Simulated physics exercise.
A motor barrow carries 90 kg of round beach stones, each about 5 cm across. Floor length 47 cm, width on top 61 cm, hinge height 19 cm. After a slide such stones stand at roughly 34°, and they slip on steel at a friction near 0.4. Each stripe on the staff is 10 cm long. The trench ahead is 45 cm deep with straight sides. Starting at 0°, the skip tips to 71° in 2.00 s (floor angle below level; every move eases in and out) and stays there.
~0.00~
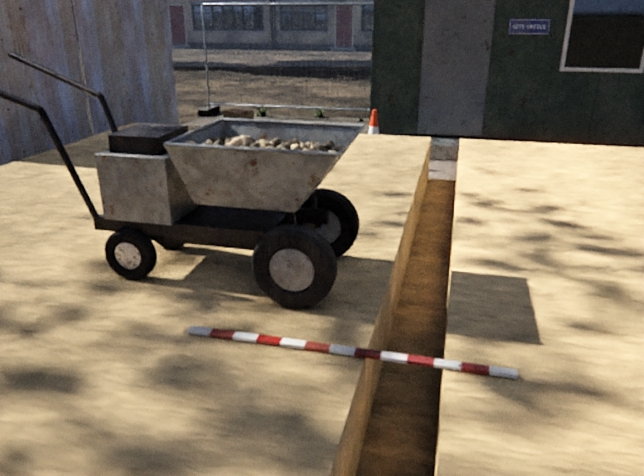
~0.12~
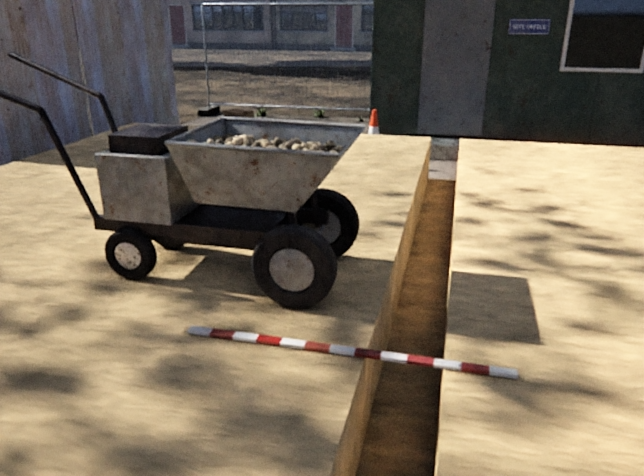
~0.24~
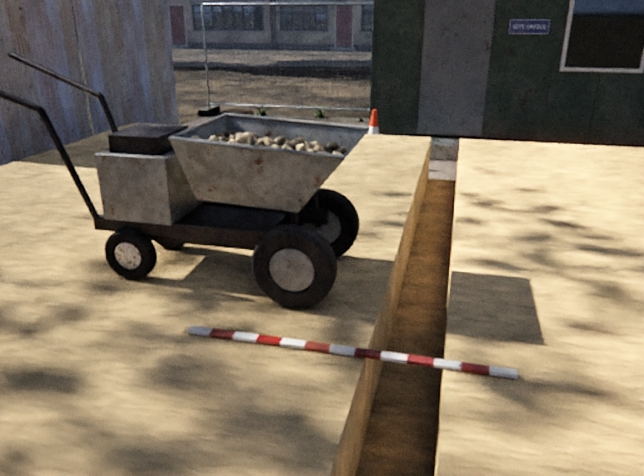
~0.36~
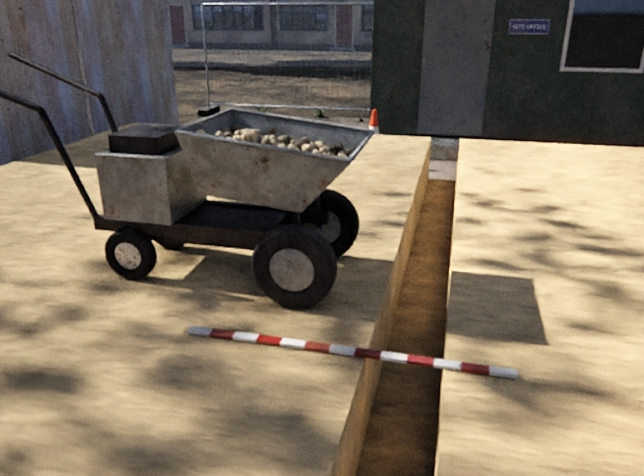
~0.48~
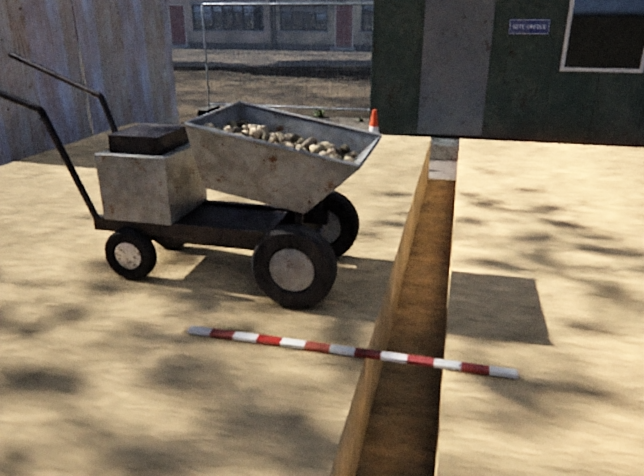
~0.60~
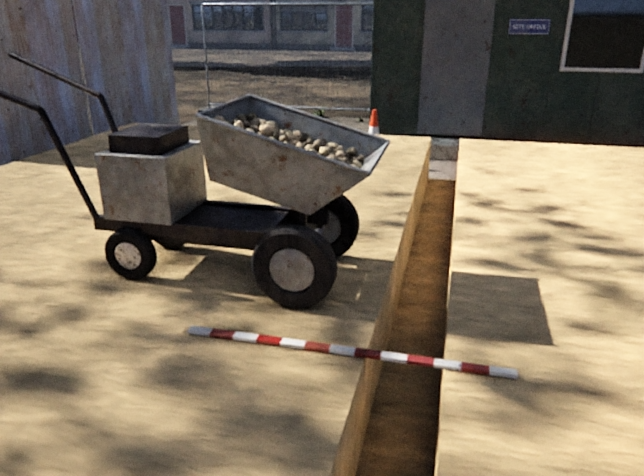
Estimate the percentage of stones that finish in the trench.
Close to 45 in a hundred.
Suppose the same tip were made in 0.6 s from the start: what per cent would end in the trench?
It would be near 30 per cent.
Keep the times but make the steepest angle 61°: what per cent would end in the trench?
In that case some 50 per cent.
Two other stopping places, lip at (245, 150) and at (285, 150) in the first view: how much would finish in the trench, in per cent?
Near 75 per cent from the first place, 100 from the second.
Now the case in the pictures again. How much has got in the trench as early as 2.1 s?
Some 15 per cent.
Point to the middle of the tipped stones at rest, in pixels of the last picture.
Around (463, 292).
After 1.5 s the floor is at 60°; 99 % in the skip, 1 % in the trench; the foremost stones are at (440, 238).
After 2.1 s the floor is at 71°; 36 % in the skip, 16 % in the trench, 48 % past the trench; the foremost stones are at (585, 302).
After 2.5 s the floor is at 71°; 14 % in the skip, 29 % in the trench, 57 % past the trench; the foremost stones are at (641, 302).
After 4.4 s the floor is at 71°; 0 % in the skip, 45 % in the trench, 55 % past the trench; the foremost stones are past the picture's edge.
